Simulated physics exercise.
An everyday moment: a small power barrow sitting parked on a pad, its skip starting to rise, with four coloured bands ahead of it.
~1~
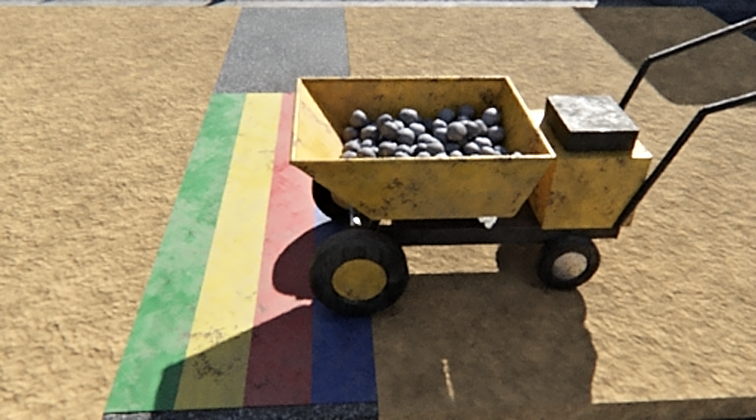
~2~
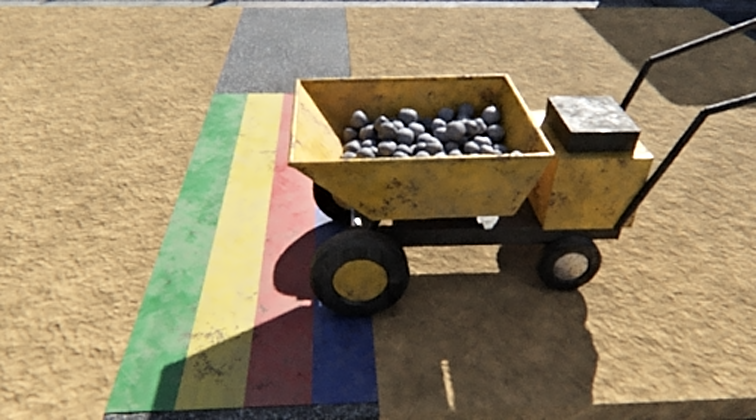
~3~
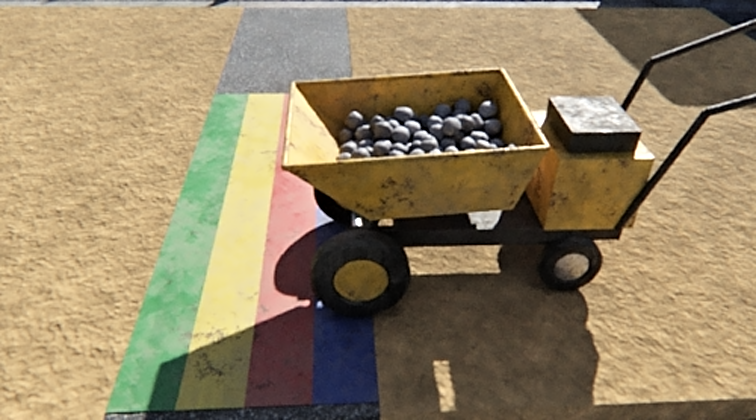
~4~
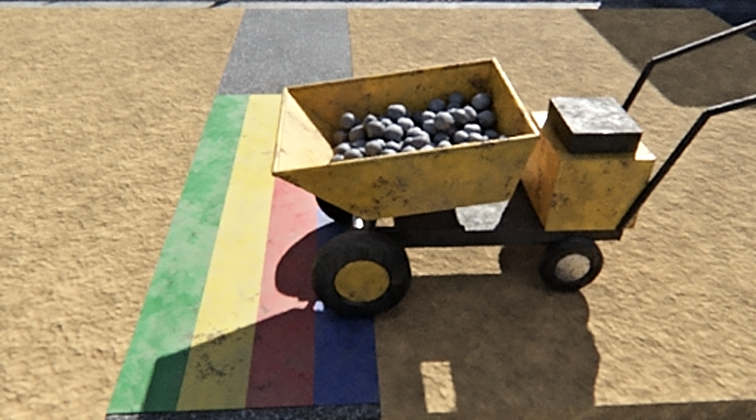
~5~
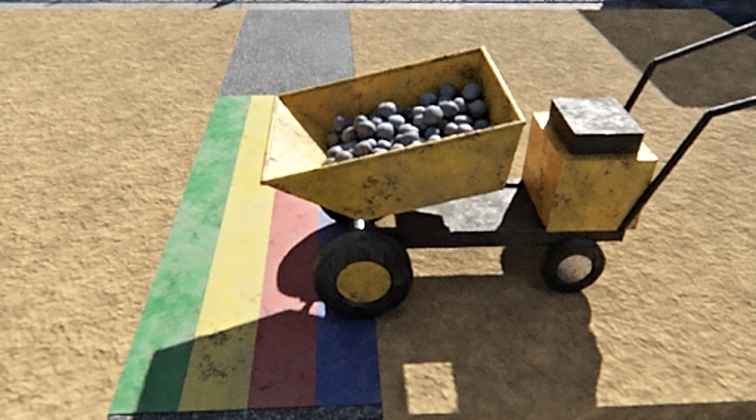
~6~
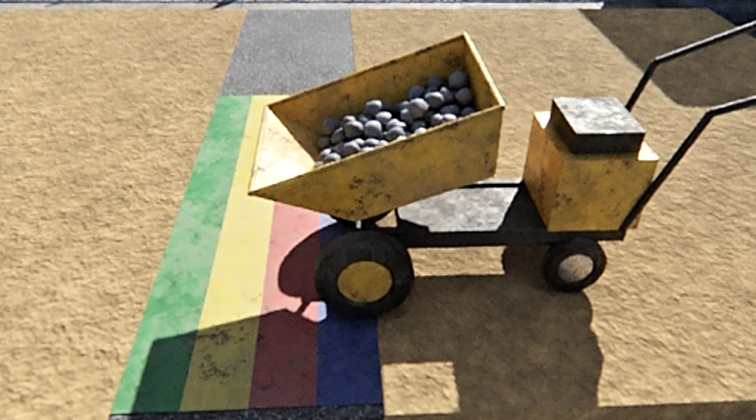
A small yellow power barrow slowly tilts its skip of round grey cobbles toward the left.
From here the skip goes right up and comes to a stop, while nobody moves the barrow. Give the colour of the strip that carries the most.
It is green.
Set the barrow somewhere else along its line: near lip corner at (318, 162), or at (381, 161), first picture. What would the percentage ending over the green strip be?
Near 30 % and 20 %.
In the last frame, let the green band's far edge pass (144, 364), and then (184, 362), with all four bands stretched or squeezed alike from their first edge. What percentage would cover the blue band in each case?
Respectively 0 and 0 percent.
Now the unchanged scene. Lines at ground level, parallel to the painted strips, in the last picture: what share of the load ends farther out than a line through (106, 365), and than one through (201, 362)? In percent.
First some 20, then 70 per cent.
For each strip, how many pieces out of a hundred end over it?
Estimated shares: Blue strip 0 %, red strip 0 %, yellow strip 10 %, green strip 40 %.
Shortly afterwards, skip tipped steeply; the whole lot in the skip.
Next, skip tipped right over; near two thirds in the skip; only a few over the yellow strip; near a quarter over the green strip; only a few off the paint.
Some moments later, skip tipped right over; near a quarter in the skip; a little over the yellow strip; near a third over the green strip; near a quarter off the paint.
In the end, skip tipped right over; near a quarter in the skip; none at all over the blue strip; none at all over the red strip; a little over the yellow strip; near a third over the green strip; near a quarter off the paint.
